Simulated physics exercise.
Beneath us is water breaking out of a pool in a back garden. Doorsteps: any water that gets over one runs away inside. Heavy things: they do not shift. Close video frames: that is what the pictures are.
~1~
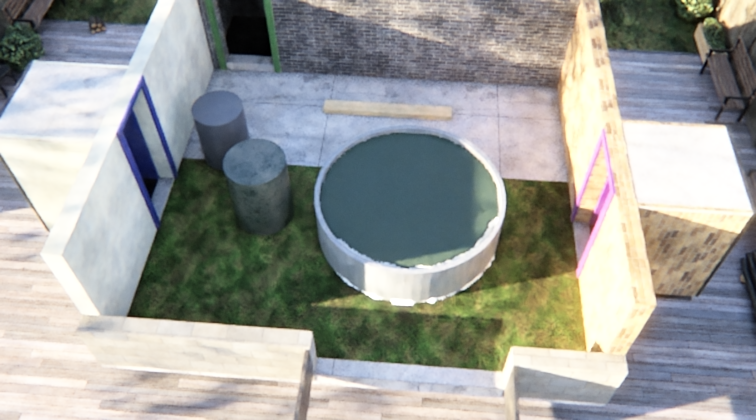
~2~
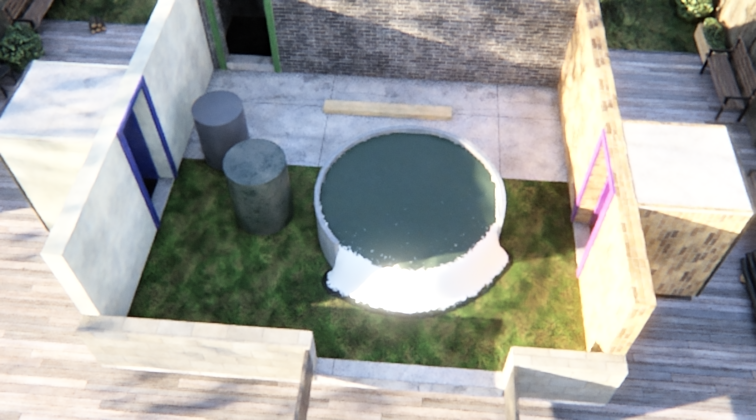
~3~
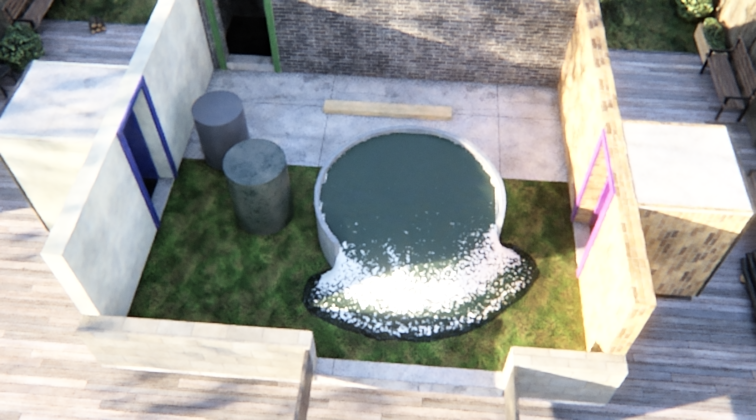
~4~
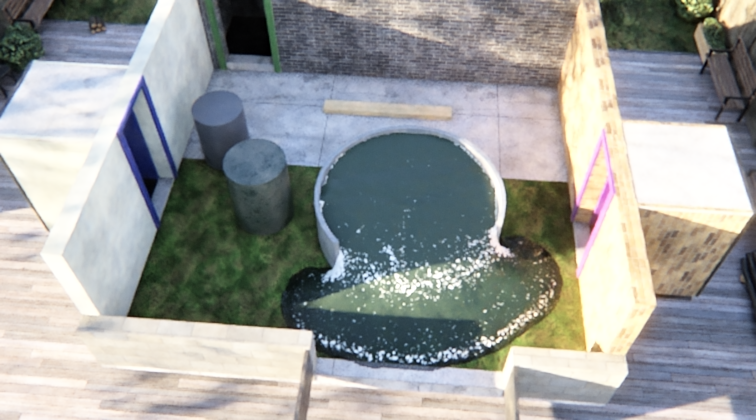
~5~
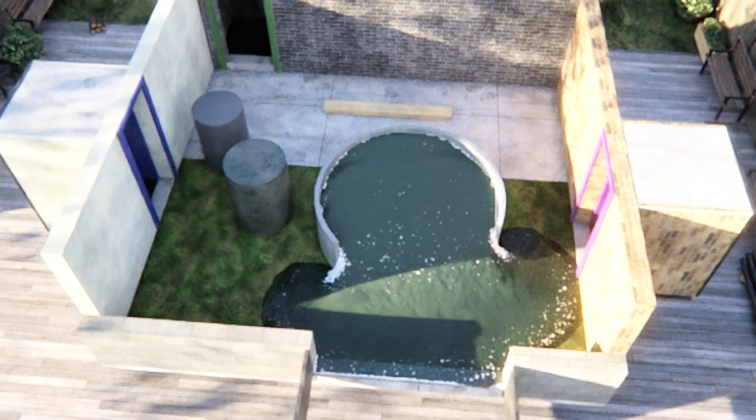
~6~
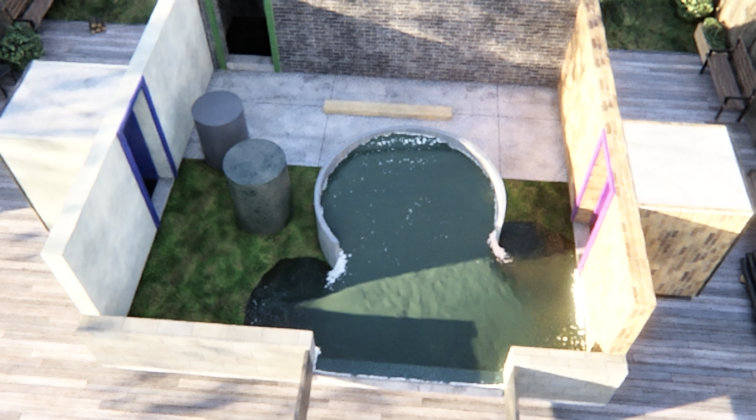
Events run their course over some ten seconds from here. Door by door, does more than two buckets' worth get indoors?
My prediction: The green door will not top two buckets; the purple door will top two buckets; the blue door will not top two buckets.
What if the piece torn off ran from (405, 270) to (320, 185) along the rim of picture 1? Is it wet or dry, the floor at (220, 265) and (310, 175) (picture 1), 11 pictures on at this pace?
Respectively, inundated and inundated.
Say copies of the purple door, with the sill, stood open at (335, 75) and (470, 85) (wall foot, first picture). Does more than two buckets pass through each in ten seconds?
Taking them in the order asked, one ends up below, the other ends up above.
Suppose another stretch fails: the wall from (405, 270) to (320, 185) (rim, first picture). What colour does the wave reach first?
My pick: The blue door.
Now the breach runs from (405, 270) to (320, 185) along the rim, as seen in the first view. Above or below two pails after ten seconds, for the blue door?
My reading: Blue lets more in.
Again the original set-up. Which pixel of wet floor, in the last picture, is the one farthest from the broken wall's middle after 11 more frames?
My guess is roughly (119, 341).
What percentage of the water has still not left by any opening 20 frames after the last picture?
My reading is around 56 percent.
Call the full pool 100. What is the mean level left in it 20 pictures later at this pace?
I'd say some 20 %.
A moment on, water covers 30 % of the floor; the green door not reached, the purple door under two buckets in, the blue door not reached.
Next, water covers 35 % of the floor; the green door not reached, the purple door under two buckets in, the blue door not reached.
Then, water covers 50 % of the floor; the green door not reached, the purple door over two buckets in, the blue door wet at the sill, nothing in.
Later, water covers 70 % of the floor; the green door not reached, the purple door over two buckets in, the blue door wet at the sill, nothing in.
In the end, water covers 95 % of the floor; the green door wet at the sill, nothing in, the purple door far over two buckets in, the blue door wet at the sill, nothing in.
